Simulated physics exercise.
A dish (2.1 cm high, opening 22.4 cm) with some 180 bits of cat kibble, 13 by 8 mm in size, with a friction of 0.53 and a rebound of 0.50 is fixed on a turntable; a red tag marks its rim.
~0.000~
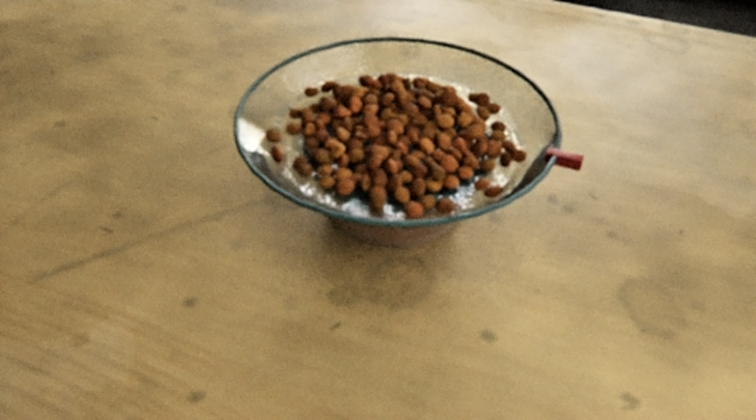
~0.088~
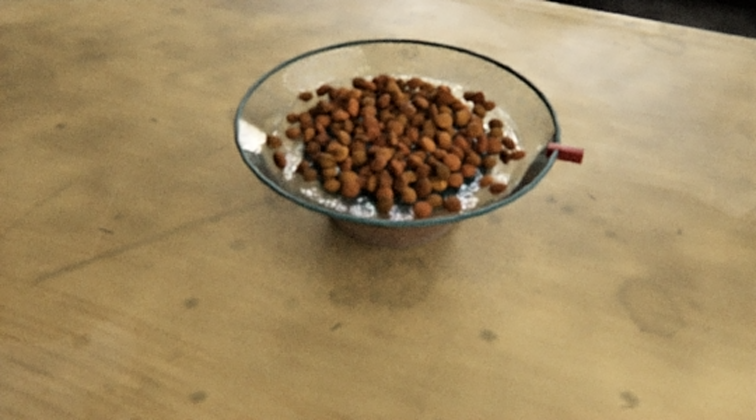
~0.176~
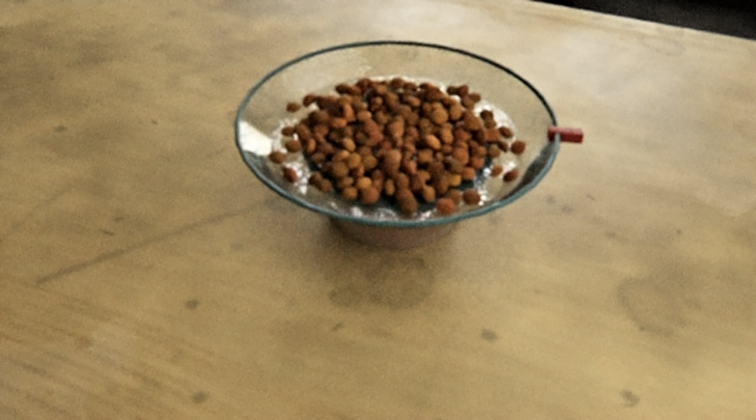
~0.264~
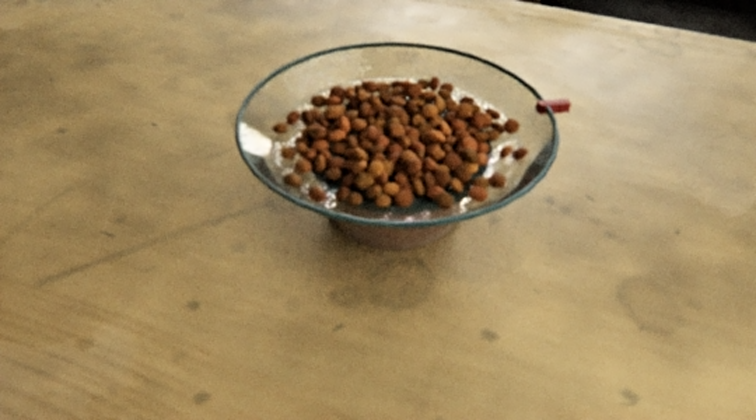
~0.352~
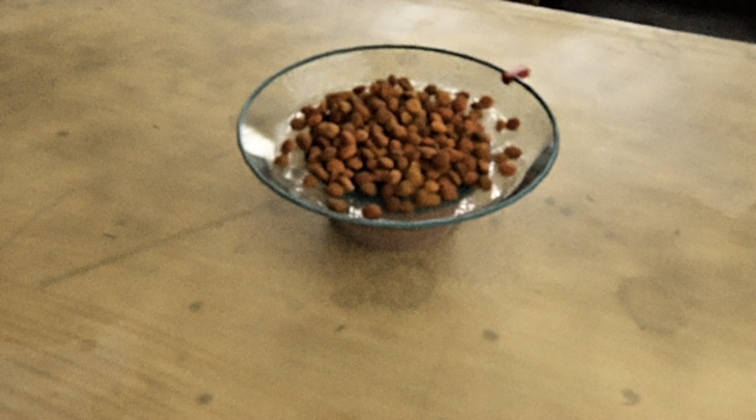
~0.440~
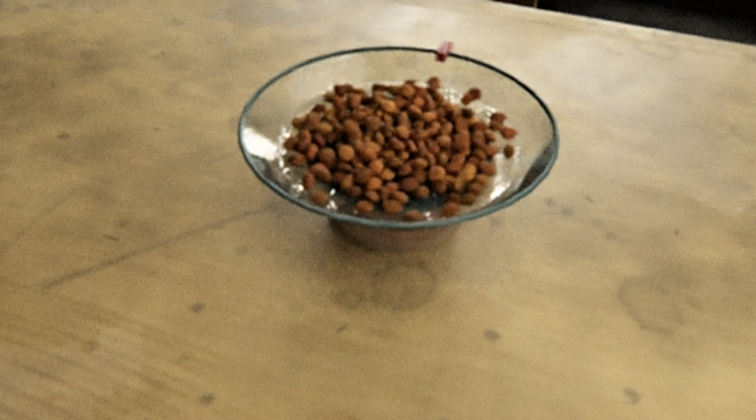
On a wooden tabletop, a wide glass bowl heaped with brown kibble turned counterclockwise, slowly at first and then faster, its small red tag moving from the right side around to the back rim.
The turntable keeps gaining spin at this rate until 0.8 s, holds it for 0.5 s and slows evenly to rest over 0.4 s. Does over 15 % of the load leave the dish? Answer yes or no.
Share spilt, set against 15 %: Yes.
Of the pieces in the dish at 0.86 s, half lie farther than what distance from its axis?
Some 9.0 cm.
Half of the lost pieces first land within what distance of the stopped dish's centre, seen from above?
About 22 cm.
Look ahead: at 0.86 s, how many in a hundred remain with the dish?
About 100 per cent.
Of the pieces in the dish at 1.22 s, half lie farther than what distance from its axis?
About 9.5 cm.
After 0.86 s, dish 100 %; middle of the pieces not yet landed near (398, 135).
After 1.22 s, fallen in front of where it stops 10 %, dish 65 %, fallen behind where it stops 5 %, fallen right of where it stops 10 %, fallen left of where it stops 5 %; middle of the pieces not yet landed near (407, 140).
Then, at 1.54 s, fallen in front of where it stops 10 %, dish 60 %, fallen behind where it stops 10 %, fallen right of where it stops 15 %, fallen left of where it stops 5 %; middle of the pieces not yet landed near (399, 132).
After 1.85 s, fallen in front of where it stops 10 %, dish 60 %, fallen behind where it stops 10 %, fallen right of where it stops 15 %, fallen left of where it stops 5 %; middle of the pieces not yet landed near (400, 136).
At rest (2.1 s), fallen in front of where it stops 10 %, dish 60 %, fallen behind where it stops 10 %, fallen right of where it stops 15 %, fallen left of where it stops 5 %.
